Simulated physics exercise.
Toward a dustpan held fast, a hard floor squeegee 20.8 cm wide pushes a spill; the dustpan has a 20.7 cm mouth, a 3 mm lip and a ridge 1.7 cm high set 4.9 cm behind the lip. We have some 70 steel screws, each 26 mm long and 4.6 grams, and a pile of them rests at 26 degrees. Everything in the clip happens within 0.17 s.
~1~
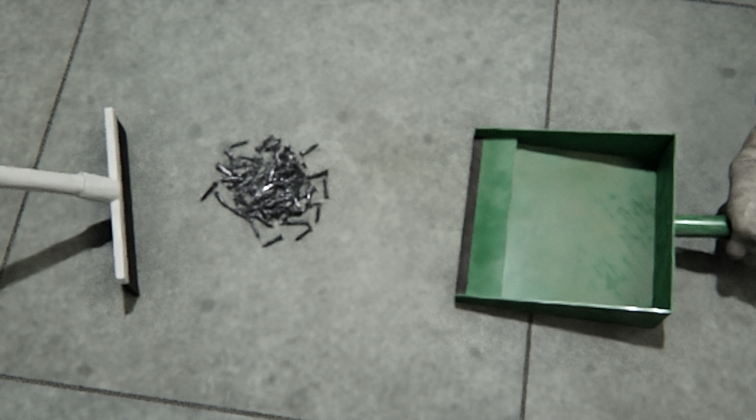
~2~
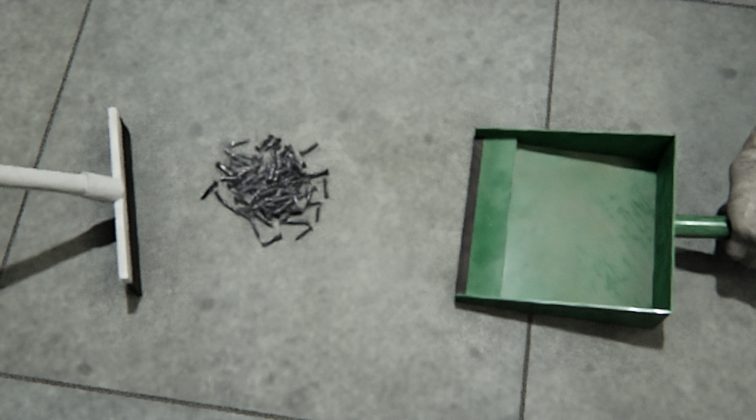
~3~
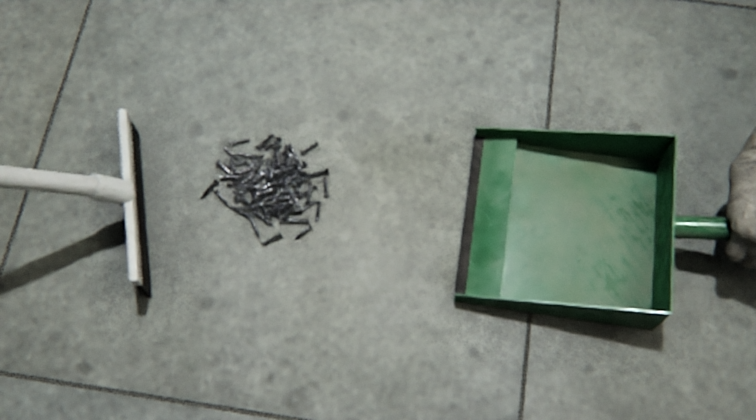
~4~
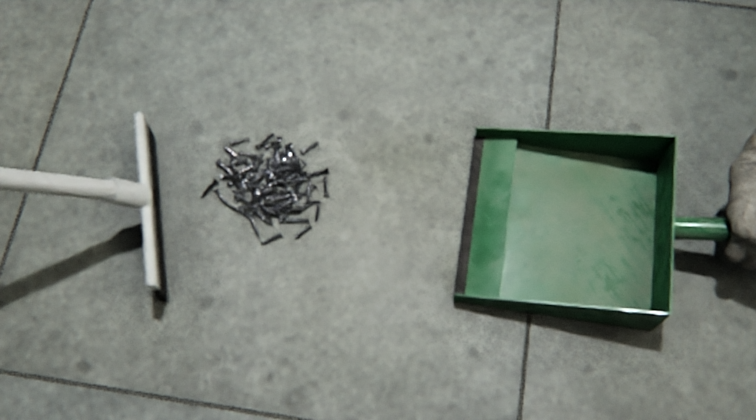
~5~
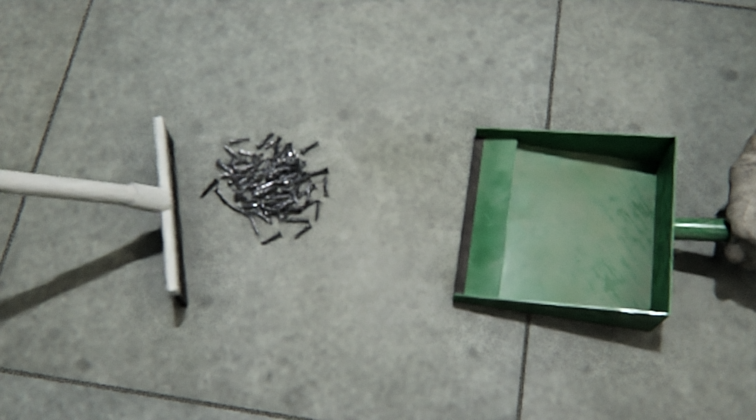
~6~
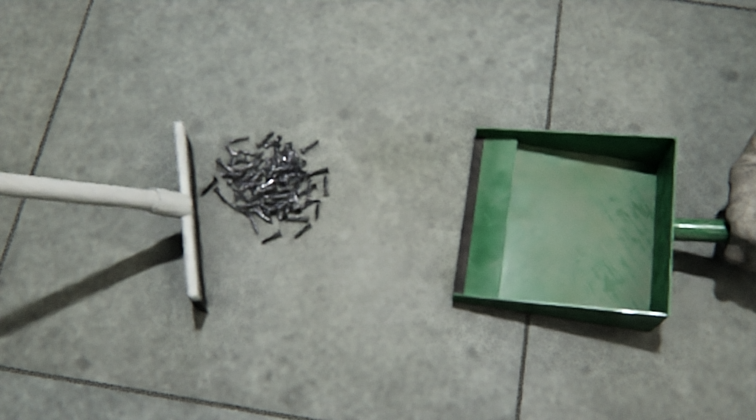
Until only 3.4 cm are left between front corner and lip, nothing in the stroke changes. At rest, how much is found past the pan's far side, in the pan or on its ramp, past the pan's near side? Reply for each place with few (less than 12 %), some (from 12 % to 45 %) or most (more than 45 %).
Far side - few; pan - few; near side - few.
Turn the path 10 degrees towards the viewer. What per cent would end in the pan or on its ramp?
My guess is some 0 percent.
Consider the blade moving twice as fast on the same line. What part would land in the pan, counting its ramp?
Roughly 25 in a hundred.
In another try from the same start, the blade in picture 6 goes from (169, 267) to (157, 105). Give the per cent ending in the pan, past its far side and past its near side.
Per cent by place - pan 0, far side 20, near side 0.
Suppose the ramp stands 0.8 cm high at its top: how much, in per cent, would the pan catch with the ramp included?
About 0 %.
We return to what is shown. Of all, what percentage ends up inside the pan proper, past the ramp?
Estimate: Near 0 per cent of all.
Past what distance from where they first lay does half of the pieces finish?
Median: Approx. 14 cm.
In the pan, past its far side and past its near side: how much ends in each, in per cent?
Far side - 0; pan - 0; near side - 5.
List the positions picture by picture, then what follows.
Blade from (123, 279) to (112, 116), moved 0.0 cm, 0 of the pieces shifted so far; middle of the pieces at (277, 185); pan at (577, 231), in the first frame.
Blade from (126, 279) to (115, 115), moved 0.4 cm, 0 of the pieces shifted so far; middle of the pieces at (277, 184), in the second frame.
Blade from (136, 281) to (125, 117), moved 1.6 cm, 0 of the pieces shifted so far; middle of the pieces at (277, 184), in the third frame.
Blade from (154, 285) to (142, 120), moved 3.6 cm, 0 of the pieces shifted so far; middle of the pieces at (277, 183), in the fourth frame.
Blade from (174, 290) to (161, 125), moved 6.1 cm, 0 of the pieces shifted so far; middle of the pieces at (277, 182), in the fifth frame.
Blade from (195, 296) to (181, 129), moved 8.5 cm, 0 of the pieces shifted so far; middle of the pieces at (277, 182); pan at (575, 232), in the sixth frame.
Then, 0.17 s after the last picture, middle of the blade 18 cm from the lip; 0 % over the lip, far side 0 %, near side 0 %.
Then, 0.28 s after the last picture, middle of the blade 10 cm from the lip; 0 % over the lip, far side 0 %, near side 0 %.
Then, 0.52 s after the last picture, middle of the blade 7 cm from the lip; 0 % over the lip, far side 0 %, near side 5 %.
In the end, far side 0 %, pan 0 %, near side 5 %, in front of the lip or behind the blade 95 %.
